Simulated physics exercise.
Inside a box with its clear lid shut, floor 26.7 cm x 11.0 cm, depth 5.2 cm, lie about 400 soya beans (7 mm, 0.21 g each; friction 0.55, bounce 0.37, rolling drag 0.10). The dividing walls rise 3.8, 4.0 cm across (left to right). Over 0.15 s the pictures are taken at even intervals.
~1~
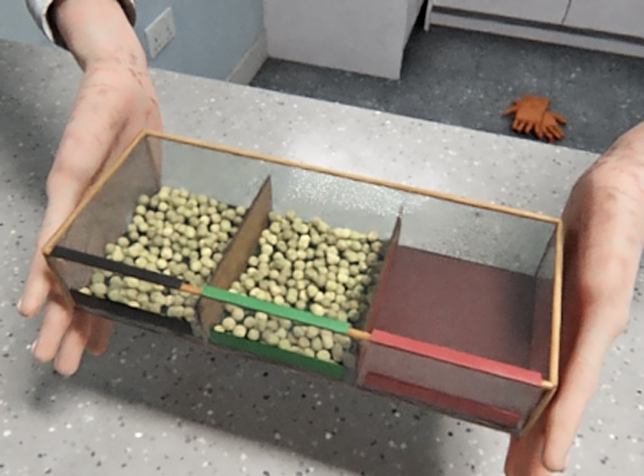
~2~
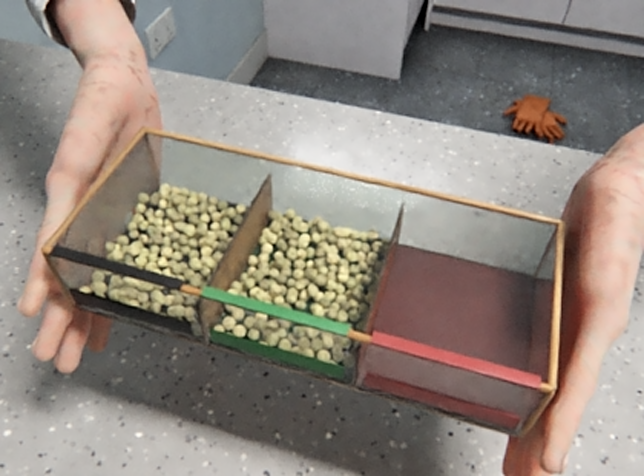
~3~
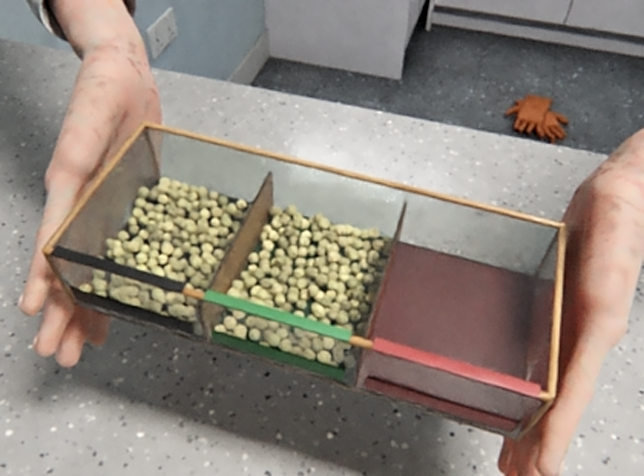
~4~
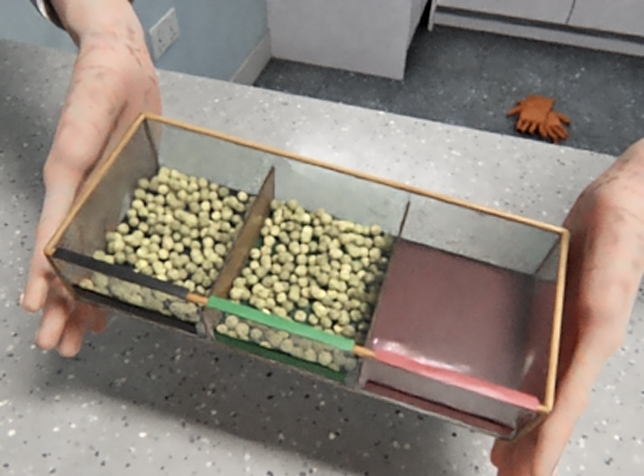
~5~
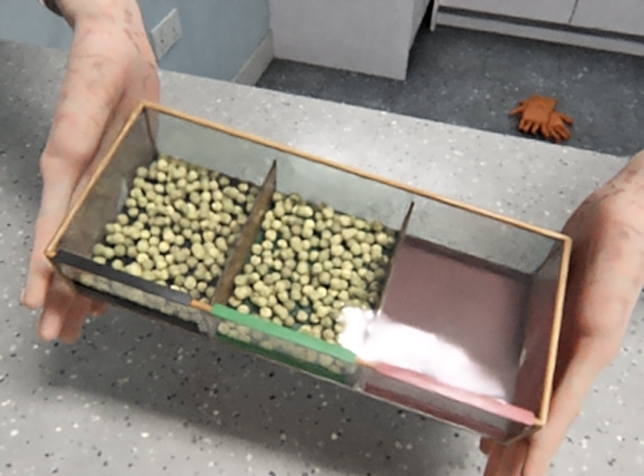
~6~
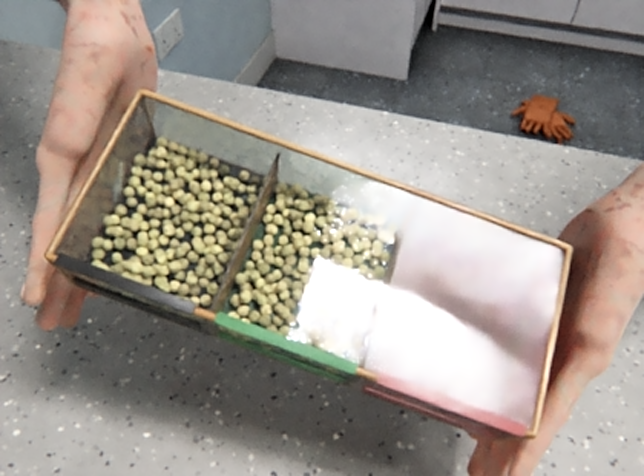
Above a speckled grey counter, two hands held a clear-lidded box with beans in its black and green sections, then gradually tilted it toward the front right as bright glare spread across the empty red section.
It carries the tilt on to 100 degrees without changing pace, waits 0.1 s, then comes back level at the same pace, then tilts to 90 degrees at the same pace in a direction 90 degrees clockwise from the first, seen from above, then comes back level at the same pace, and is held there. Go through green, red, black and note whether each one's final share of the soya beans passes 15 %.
Green compartment passes it, red compartment stays at or below it, black compartment passes it.
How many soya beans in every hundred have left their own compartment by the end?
Roughly 10 percent.
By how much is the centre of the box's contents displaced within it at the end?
The shift is roughly 3.5 cm.
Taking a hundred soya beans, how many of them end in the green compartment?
I'd put it at about 45 percent.
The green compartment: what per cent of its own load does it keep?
About 80 percent.
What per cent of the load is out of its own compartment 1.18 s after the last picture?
Roughly 5 per cent is out of its starting compartment by then.
Then, 0.64 s after the last picture, tilt 76 degrees; green 50 %, black 45 %; middle of all pieces near (260, 309).
Then, 1.18 s after the last picture, tilt 27 degrees; green 50 %, black 45 %; middle of all pieces near (270, 321).
Then, 1.67 s after the last picture, tilt 63 degrees; green 45 %, black 50 %; middle of all pieces near (283, 329).
Then, 2.14 s after the last picture, tilt 0 degrees; green 45 %, black 50 %; middle of all pieces near (204, 295).
In the end, green 45 %, red 0 %, black 50 %.
